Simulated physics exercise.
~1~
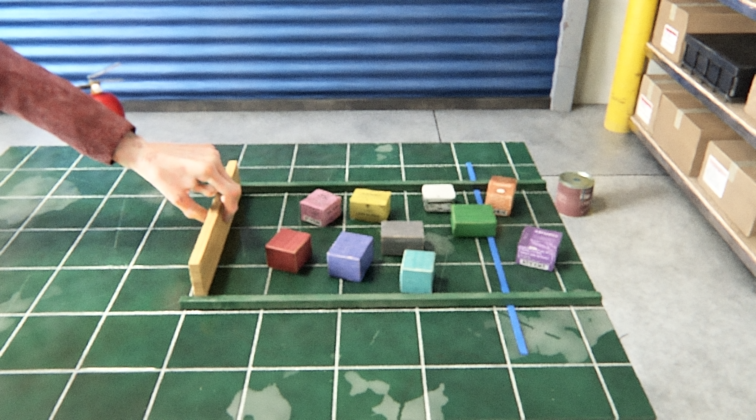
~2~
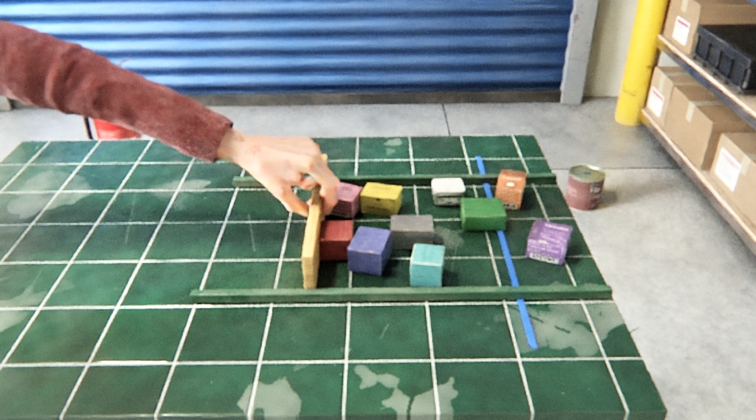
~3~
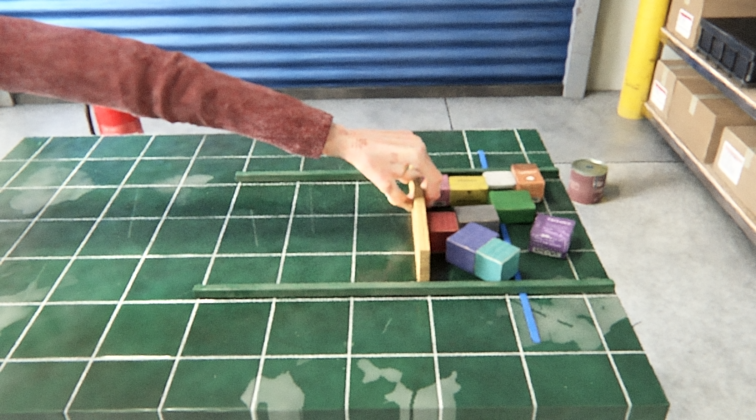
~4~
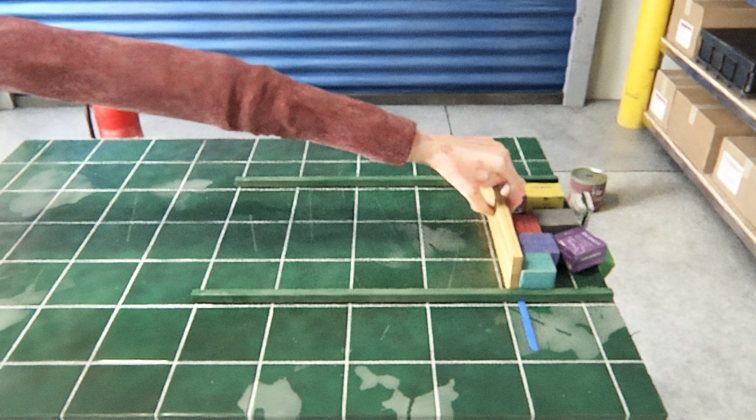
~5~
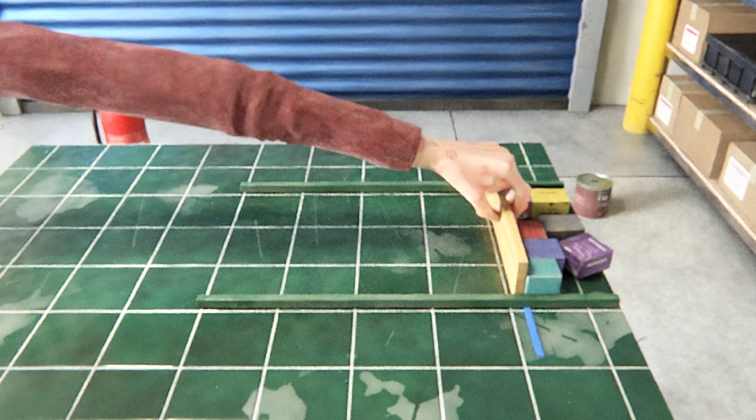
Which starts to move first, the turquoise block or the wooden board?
The wooden board starts to move first, sliding right while the turquoise block is still in its place. The turquoise block only shifts later, as the push continues.
